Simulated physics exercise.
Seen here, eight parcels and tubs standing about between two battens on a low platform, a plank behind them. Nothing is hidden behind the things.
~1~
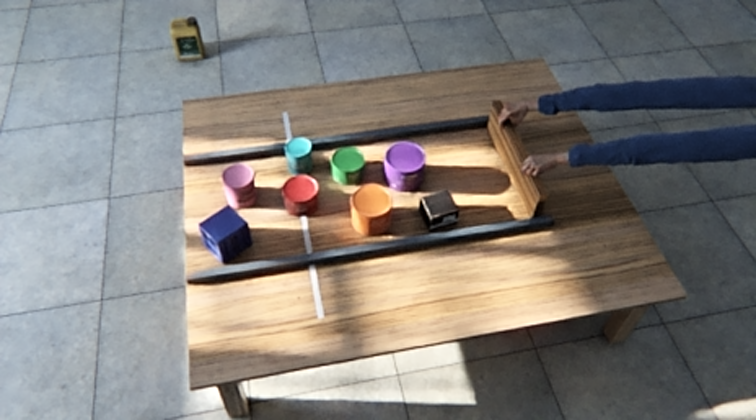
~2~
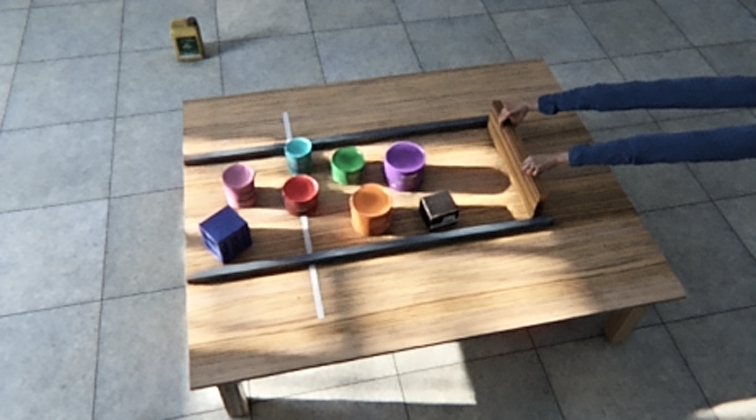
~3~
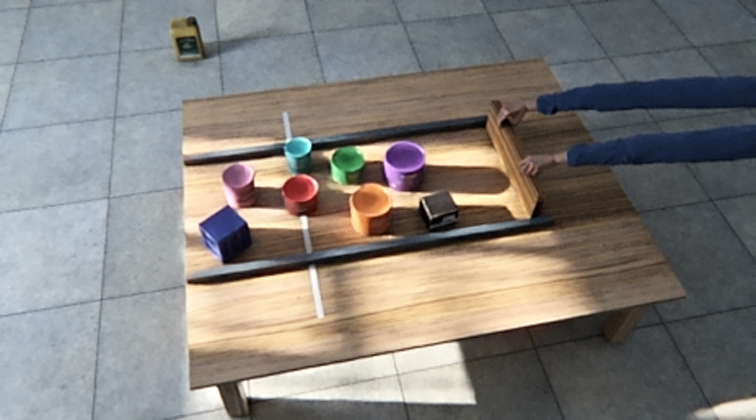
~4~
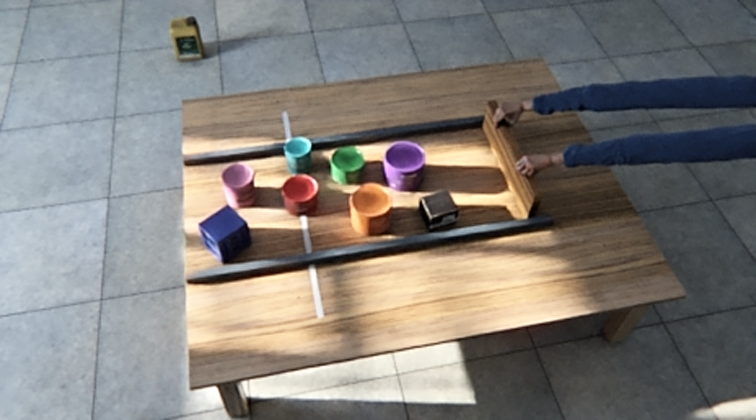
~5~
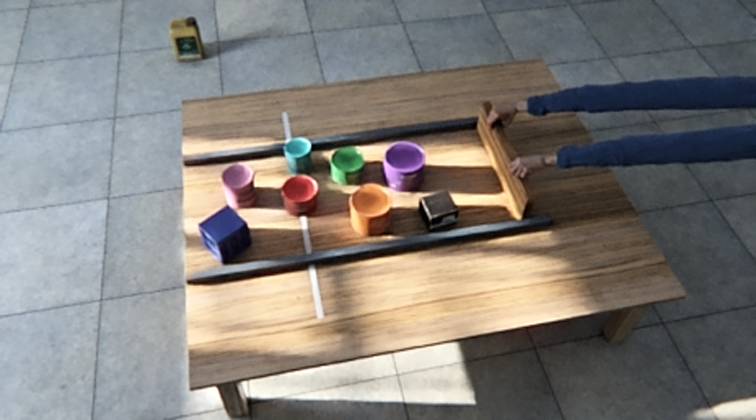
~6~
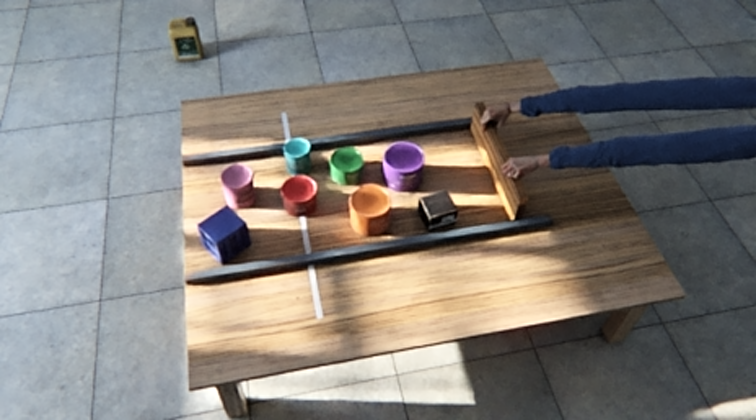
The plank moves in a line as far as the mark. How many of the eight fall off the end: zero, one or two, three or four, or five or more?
In the end the number that fall off is zero.
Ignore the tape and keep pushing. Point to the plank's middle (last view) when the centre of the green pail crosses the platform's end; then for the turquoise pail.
At (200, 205) for the green pail; at (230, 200) for the turquoise pail.
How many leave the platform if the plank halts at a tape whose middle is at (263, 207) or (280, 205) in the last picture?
Try by try, 1 and 0.
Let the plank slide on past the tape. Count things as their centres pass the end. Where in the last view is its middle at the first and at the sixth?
Its middle is around (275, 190) and later (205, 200).
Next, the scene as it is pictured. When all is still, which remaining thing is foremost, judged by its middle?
Foremost is the blue crate.
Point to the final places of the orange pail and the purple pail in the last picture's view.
The orange pail at (252, 232), the purple pail at (277, 192).
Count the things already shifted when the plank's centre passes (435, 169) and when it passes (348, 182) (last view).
At the one place 1, at the other 6.
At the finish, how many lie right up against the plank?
It touches 3.
Soon after, none off yet; blue crate at rest near (225, 235); pink pail at rest near (239, 187); red pail at rest near (300, 196).
Then, none off yet; blue crate at rest near (225, 235); pink pail at rest near (239, 187); red pail moved a little near (281, 199).
At rest, the number that fall off is zero.
